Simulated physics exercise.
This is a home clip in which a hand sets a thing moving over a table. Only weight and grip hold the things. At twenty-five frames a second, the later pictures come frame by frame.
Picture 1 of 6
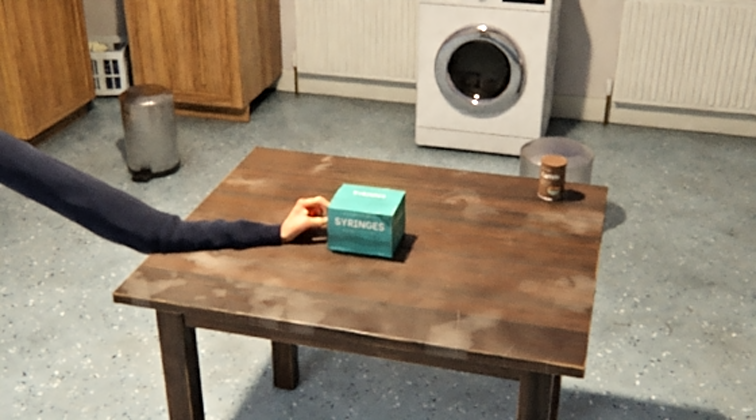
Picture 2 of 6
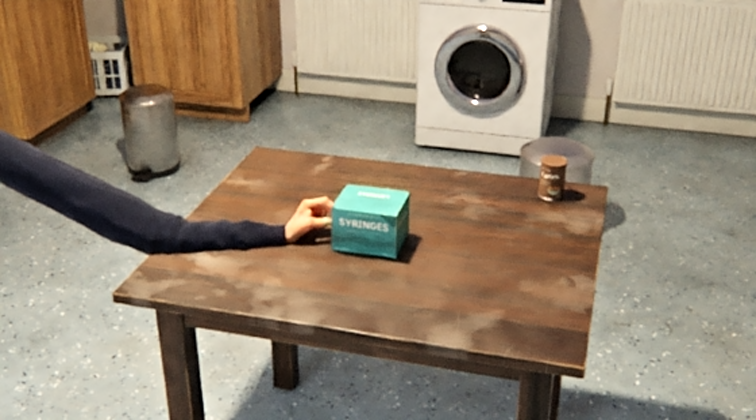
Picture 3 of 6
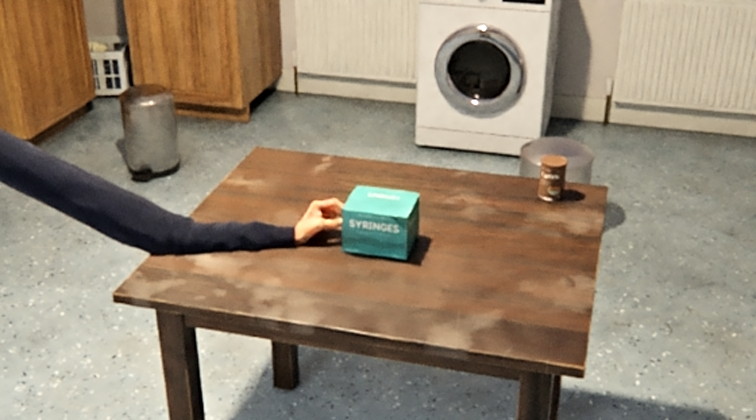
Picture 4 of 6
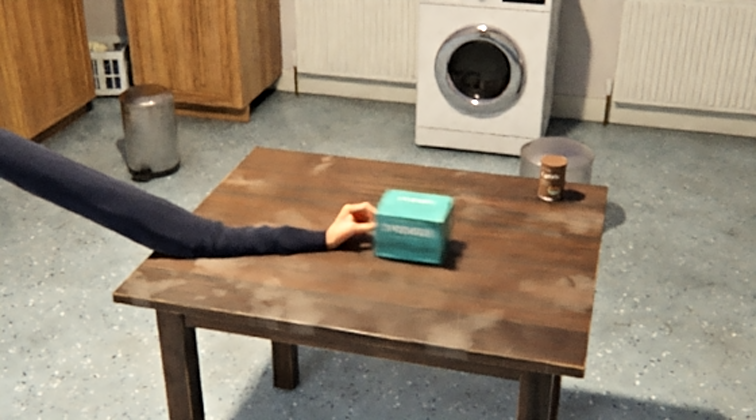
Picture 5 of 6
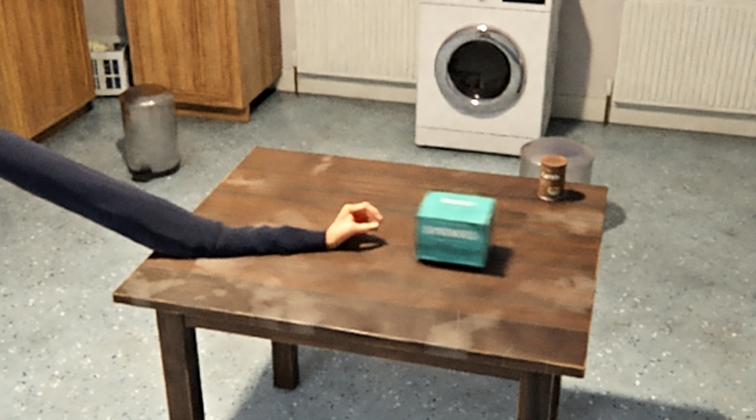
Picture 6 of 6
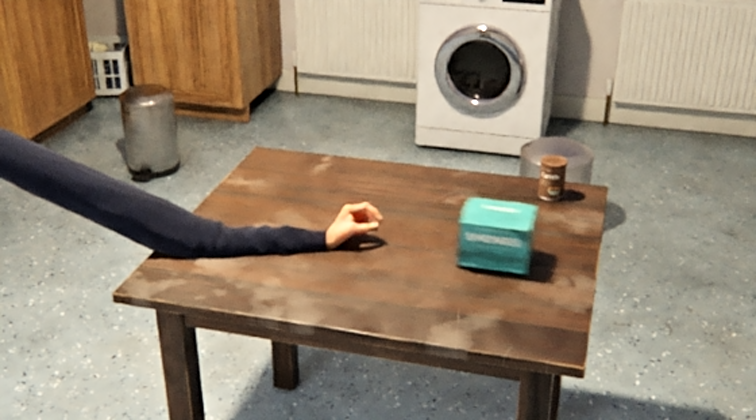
A turquoise box labelled "SYRINGES" sits near the middle of a worn brown wooden table, seen from a raised, still viewpoint in a room with a speckled blue-grey floor. A dark-sleeved arm reaches in from the left, with a small brown jar at the back right and a white washing machine beyond. The hand pushes the box rightward, then stays behind as the box slides on alone.
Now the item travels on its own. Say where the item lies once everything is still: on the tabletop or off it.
I think it will part with the table.
Then, 0.20 s past the last view, turquoise box now off the table.
Then, 0.40 s past the last view, things are still on the move.
Then, 0.60 s past the last view, as before.
Finally, off the table, turquoise box.
